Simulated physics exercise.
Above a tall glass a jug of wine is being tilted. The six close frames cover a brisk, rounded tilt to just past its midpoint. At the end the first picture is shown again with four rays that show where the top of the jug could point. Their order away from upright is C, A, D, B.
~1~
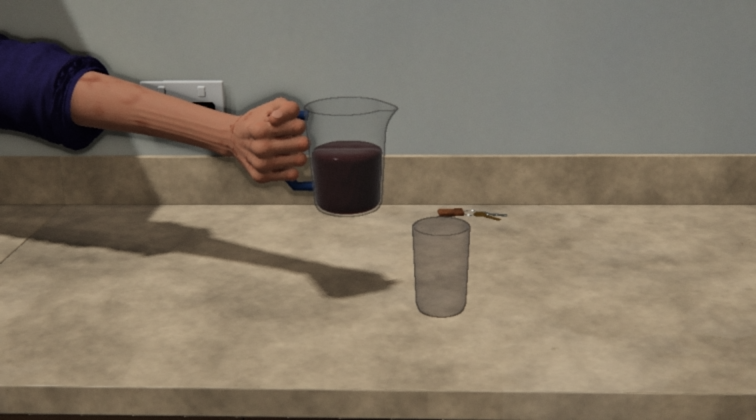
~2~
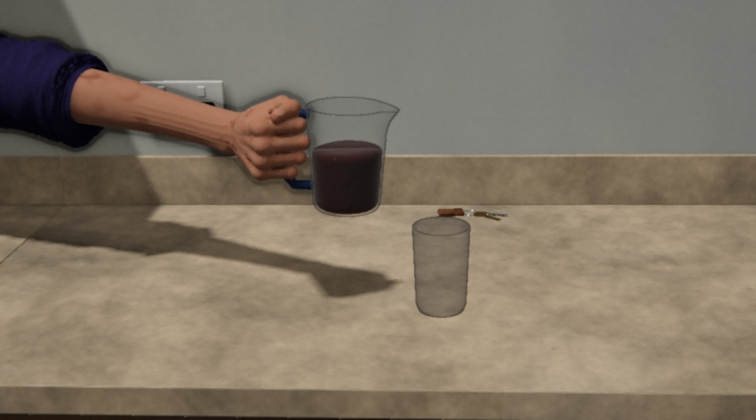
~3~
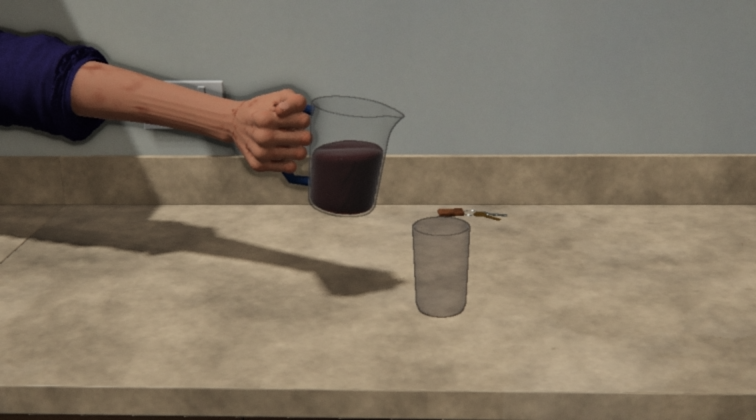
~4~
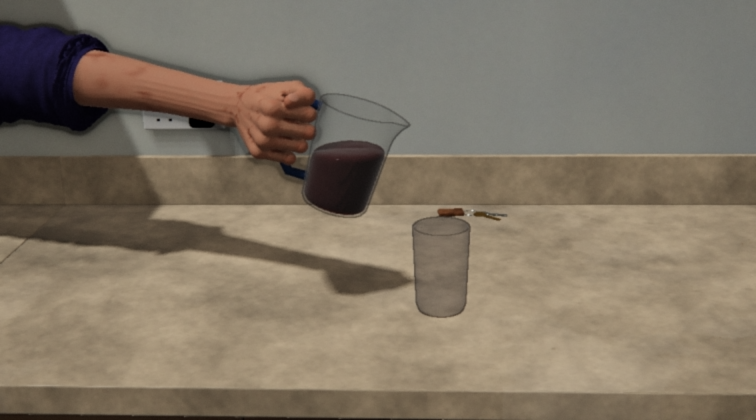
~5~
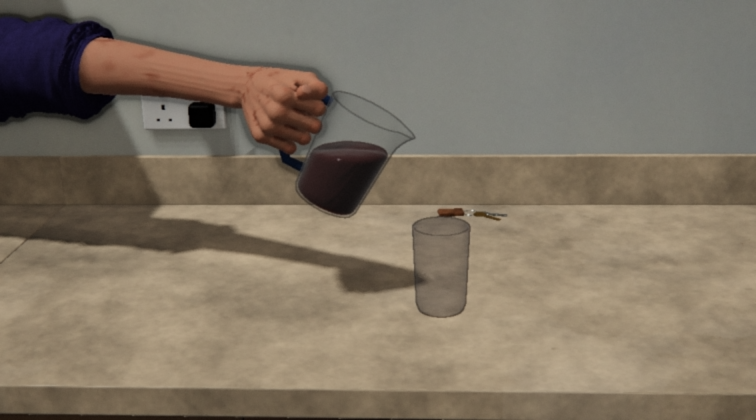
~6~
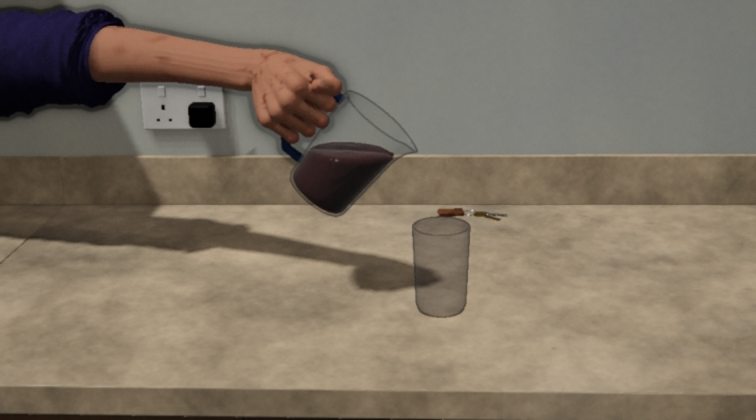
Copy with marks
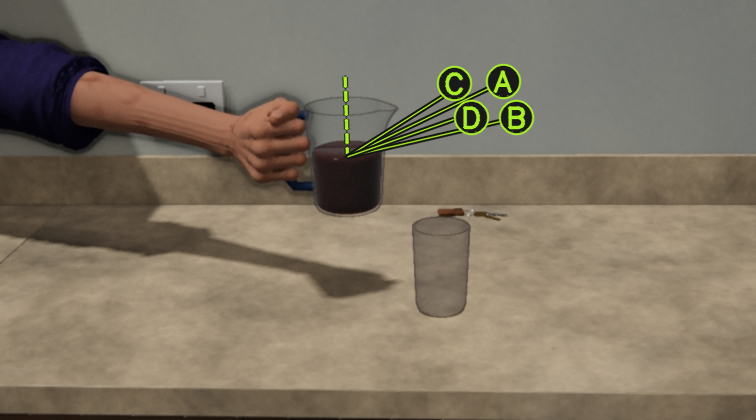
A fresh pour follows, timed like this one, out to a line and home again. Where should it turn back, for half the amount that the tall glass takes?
B works best here.
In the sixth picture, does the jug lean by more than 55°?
No.
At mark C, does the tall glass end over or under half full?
Under.
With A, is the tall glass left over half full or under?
Under half.
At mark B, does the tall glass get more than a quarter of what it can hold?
Yes, it does.
In lime, A at (488, 88); B at (499, 121); C at (442, 96); D at (453, 119).
For mark A, the tall glass ends with about 23 % of what it can hold.
For mark B, the tall glass ends with about 48 % of what it can hold; 7 % of the wine is spilt.
For mark C, the tall glass ends with about 12 % of what it can hold.
For mark D, the tall glass ends with about 35 % of what it can hold; 4 % of the wine is spilt.
